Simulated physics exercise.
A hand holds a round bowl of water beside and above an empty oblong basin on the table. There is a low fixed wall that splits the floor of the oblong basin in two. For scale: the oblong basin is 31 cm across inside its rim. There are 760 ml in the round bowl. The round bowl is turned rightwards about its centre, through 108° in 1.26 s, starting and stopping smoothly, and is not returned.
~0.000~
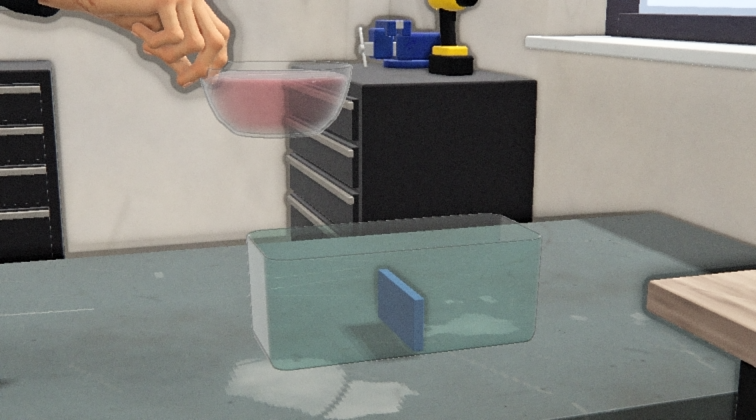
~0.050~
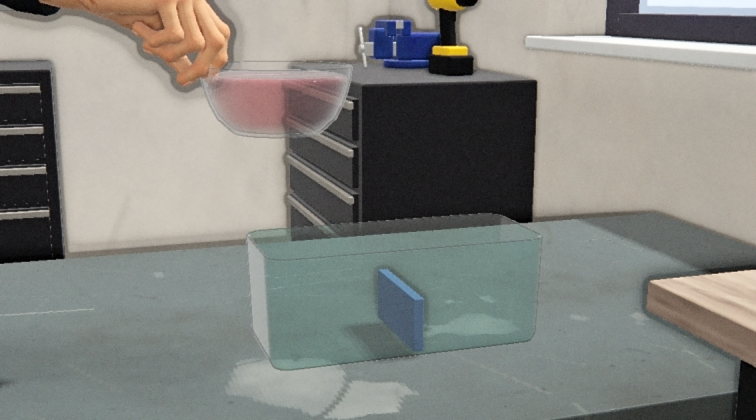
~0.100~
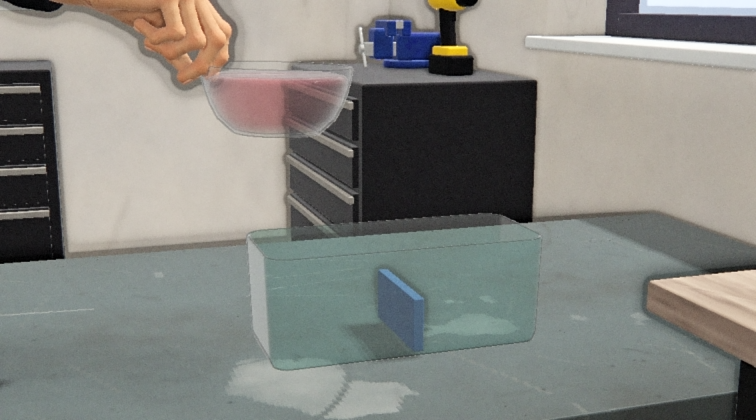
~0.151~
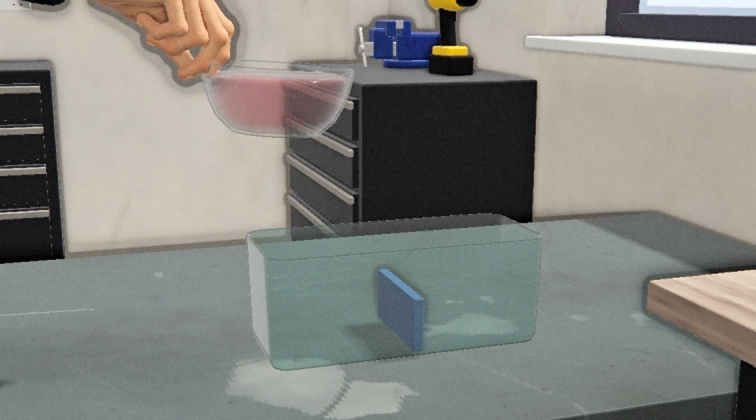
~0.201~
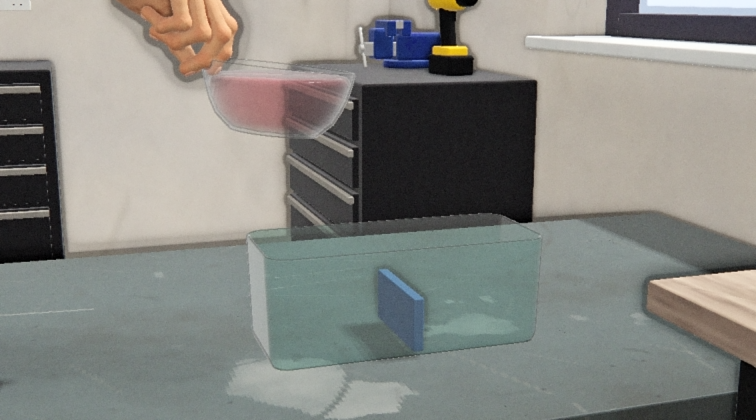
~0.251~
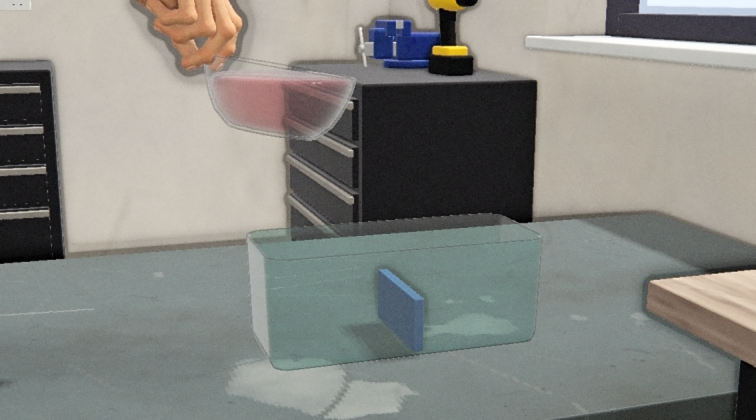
In a workshop, a hand held a clear round bowl of reddish liquid above a see-through oblong basin with a small blue wall inside, then slowly tilted the bowl slightly to the right.
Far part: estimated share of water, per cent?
62 per cent.
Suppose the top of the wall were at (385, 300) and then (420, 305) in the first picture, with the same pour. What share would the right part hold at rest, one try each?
In order, 70 and 45 per cent.
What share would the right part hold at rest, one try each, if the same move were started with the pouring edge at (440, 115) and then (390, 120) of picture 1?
Roughly 95 per cent the first time and 85 per cent the second.
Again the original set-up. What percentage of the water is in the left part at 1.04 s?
Roughly 30 in a hundred.
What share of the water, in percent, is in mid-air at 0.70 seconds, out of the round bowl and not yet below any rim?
Some 38 per cent, I reckon.
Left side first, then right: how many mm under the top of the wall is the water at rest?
Left about 44 mm, while the right is about 32 mm.
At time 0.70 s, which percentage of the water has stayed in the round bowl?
Roughly 40 per cent.
Then, 0.70 s in, the tilt is 64° and 41 per cent is still to pour, 4 is left of the wall and 17 right of it.
Then, 1.04 s in, the tilt is 100° and 2 per cent is still to pour, 31 is left of the wall and 61 right of it.
Then, 1.38 s in, the tilt is 108° and 0 per cent is still to pour, 38 is left of the wall and 62 right of it.
Then, 1.76 s in, the tilt is 108° and 0 per cent is still to pour, 38 is left of the wall and 62 right of it.
Finally, 38 per cent lies left of the wall, 62 right of it and 1 outside.
